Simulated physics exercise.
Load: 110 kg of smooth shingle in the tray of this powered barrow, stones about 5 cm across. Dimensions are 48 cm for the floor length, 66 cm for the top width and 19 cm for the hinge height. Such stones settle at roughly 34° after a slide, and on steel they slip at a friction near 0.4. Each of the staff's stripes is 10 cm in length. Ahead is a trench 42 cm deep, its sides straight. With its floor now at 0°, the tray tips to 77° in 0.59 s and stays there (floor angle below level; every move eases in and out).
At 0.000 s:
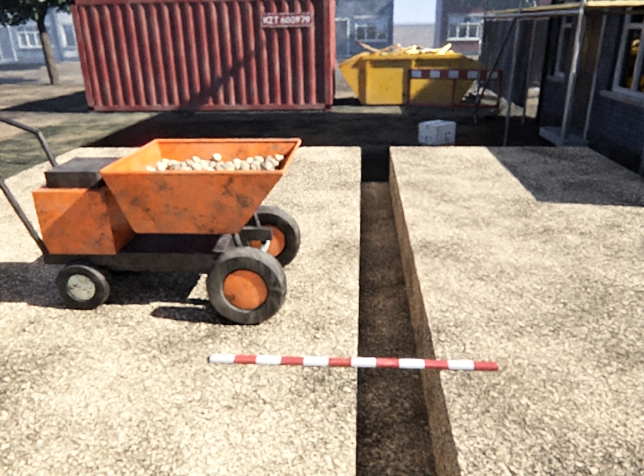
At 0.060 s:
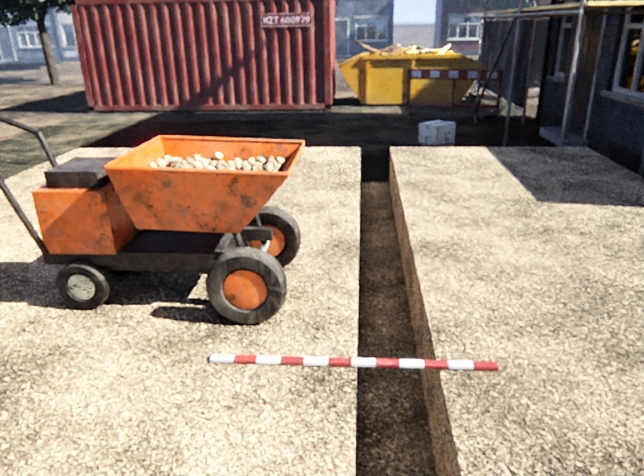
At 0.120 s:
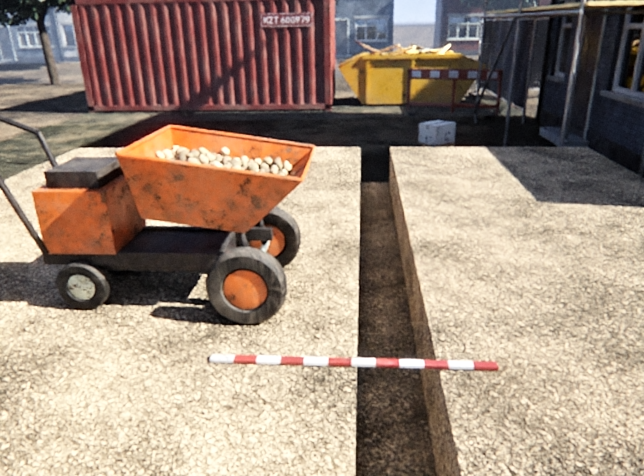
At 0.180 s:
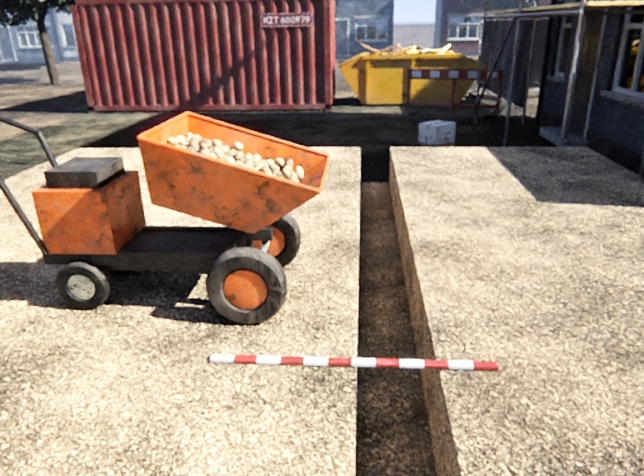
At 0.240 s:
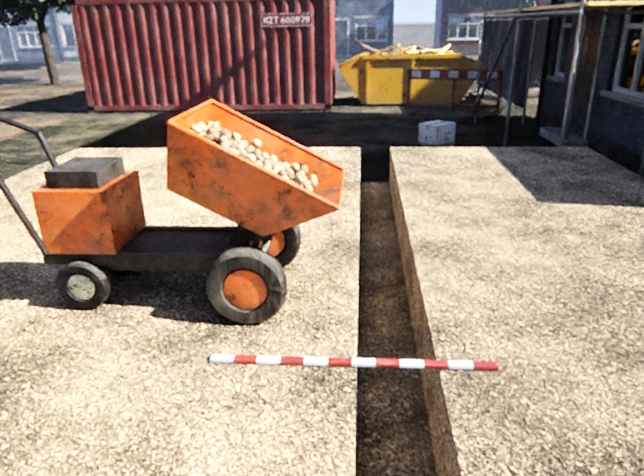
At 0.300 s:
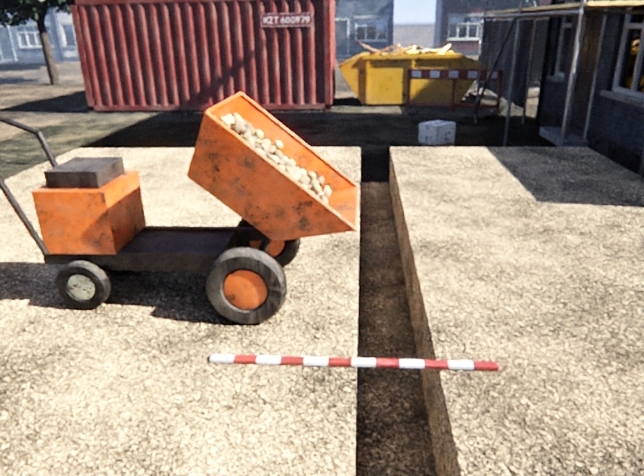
A long red shipping container stands at the back left of a sunlit building yard, seen from a fixed, slightly raised view over pale gravelly ground. An orange dumper loaded with pale stones sits at left beside a narrow, straight trench, with a red-and-white staff lying across it and a yellow skip behind. The dumper's tray tilts steadily forward to the right, its rear rising, while the wheels stay still.
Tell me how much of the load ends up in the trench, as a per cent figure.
Some 64 per cent ends up in the trench.
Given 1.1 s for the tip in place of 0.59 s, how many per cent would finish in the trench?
That works out at about 80 in a hundred.
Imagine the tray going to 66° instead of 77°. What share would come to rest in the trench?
I'd guess some 55 in a hundred.
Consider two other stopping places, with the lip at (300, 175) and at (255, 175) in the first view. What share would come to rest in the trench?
Around 40 and then 90 percent.
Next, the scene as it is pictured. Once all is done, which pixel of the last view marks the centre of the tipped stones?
I'd point somewhere around (408, 347).
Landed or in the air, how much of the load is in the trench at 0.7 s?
About 35 per cent by then.
After 0.4 s the floor is at 65°; 100 % in the tray; the foremost stones are at (360, 251).
After 0.7 s the floor is at 77°; 56 % in the tray, 36 % in the trench, 8 % past the trench; the foremost stones are at (442, 293).
After 1.0 s the floor is at 77°; 3 % in the tray, 61 % in the trench, 36 % past the trench; the foremost stones are at (618, 289).
After 3.0 s the floor is at 77°; 0 % in the tray, 64 % in the trench, 36 % past the trench; the foremost stones are past the picture's edge.
